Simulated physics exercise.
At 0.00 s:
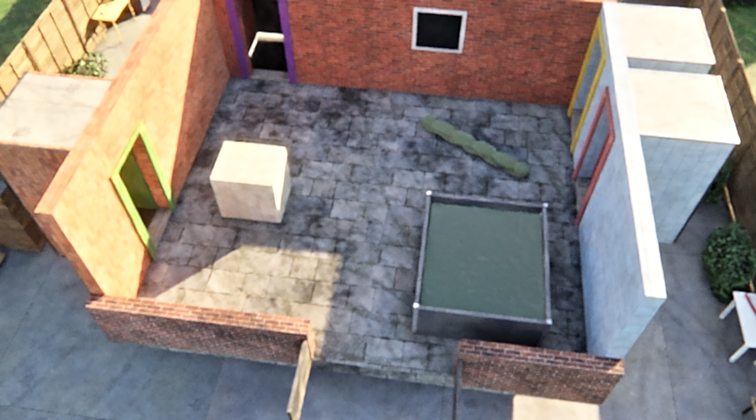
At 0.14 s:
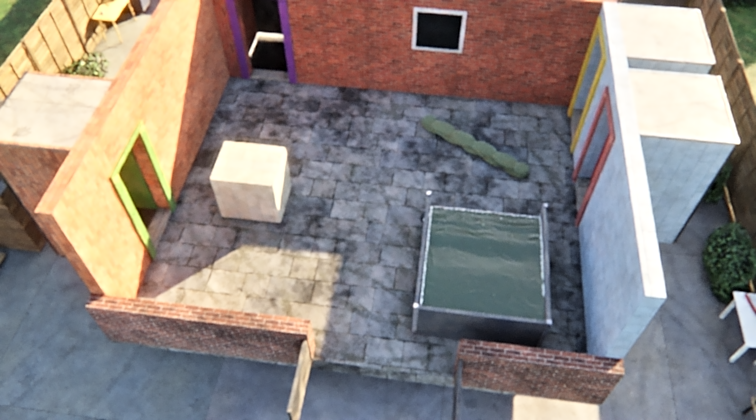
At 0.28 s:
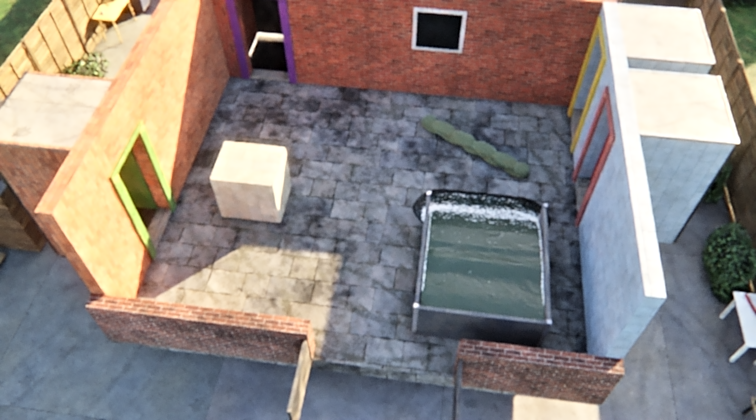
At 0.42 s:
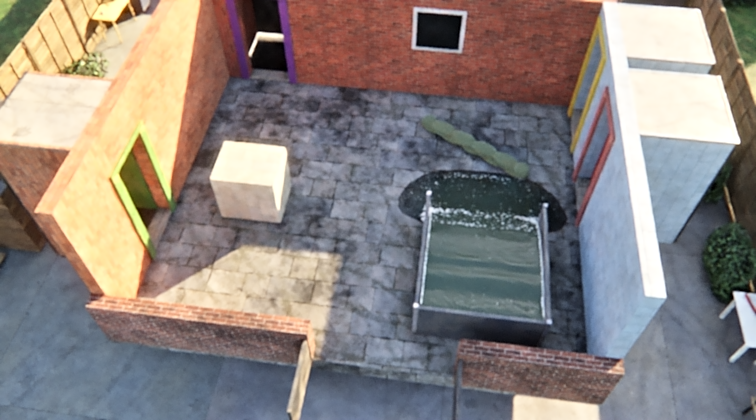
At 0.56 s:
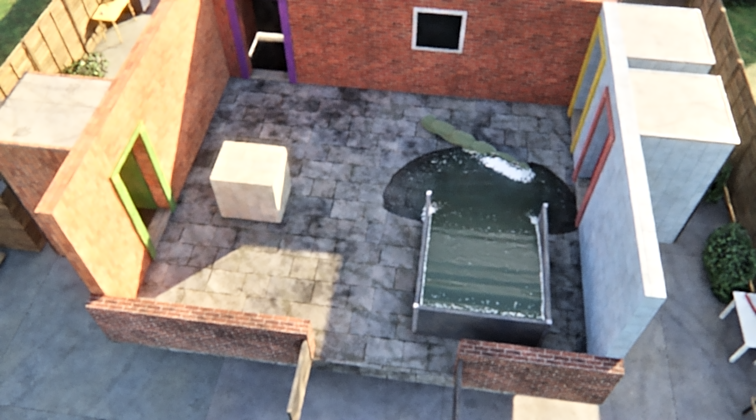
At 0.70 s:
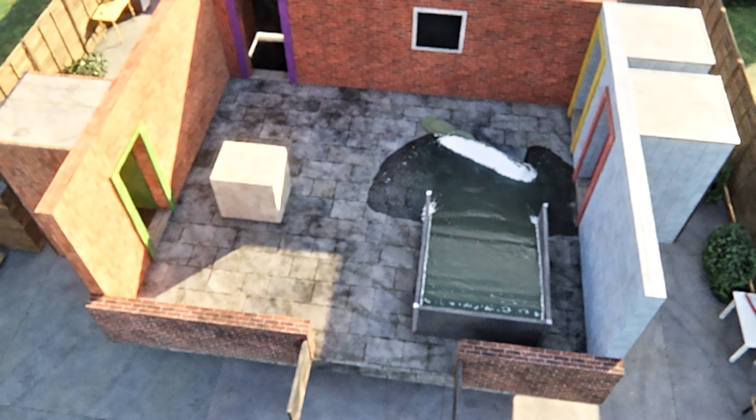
A walled yard of red brick and pale blue walls with a grey stone floor is seen from high above, the view staying still. A pale block stands left of centre near an open green door, a dark-framed tank of greenish water sits at right, and a long green shape lies behind it. The water ripples, then pours out over the tank's far side, spreading in a dark, foam-edged pool around the green shape.
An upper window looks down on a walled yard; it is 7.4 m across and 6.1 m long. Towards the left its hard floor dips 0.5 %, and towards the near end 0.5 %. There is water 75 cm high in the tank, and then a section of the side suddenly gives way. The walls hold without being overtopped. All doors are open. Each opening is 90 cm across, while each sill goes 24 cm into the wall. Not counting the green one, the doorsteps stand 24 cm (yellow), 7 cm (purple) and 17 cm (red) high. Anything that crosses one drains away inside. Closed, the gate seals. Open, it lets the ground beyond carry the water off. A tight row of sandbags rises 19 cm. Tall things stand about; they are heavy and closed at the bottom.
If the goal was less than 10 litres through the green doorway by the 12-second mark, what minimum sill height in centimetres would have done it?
A sill of about 6 cm would have done it.
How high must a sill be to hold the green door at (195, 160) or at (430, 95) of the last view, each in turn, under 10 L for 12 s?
Minimums: About 15 cm and 15 cm.
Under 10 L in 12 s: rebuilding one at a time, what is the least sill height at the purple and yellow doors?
About 18 cm at purple and 22 cm at yellow.
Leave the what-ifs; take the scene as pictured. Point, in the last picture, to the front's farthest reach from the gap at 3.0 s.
Near (228, 81).
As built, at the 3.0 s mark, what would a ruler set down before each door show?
Centimetres: Yellow = 24, purple = 11, red = 15, green = 0.
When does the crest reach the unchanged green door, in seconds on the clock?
Peak time: About 6.0 s.
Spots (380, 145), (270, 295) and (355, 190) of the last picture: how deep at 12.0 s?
Roughly 8, 8 and 6 centimetres.
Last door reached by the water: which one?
The answer is the green door.
After 1.4 s water covers 35 % of the floor, deepest (42 cm) near (508, 176); it has not reached the green door.
After 3.0 s water covers 50 % of the floor, deepest (38 cm) near (226, 86); it has not reached the green door.
After 12.0 s water covers 95 % of the floor, deepest (12 cm) near (150, 266); 9 cm at the green door, 0 litres in over its 11 cm sill.
At the green door as built, the water arrived by 4.1 s and peaked near 10 cm at 6.2 s.
Run again over the same 12 s with other heights there, 18 litres in over 5 cm, 4 litres over 7 cm. The limit of 10 litres is kept from about 6 cm up.
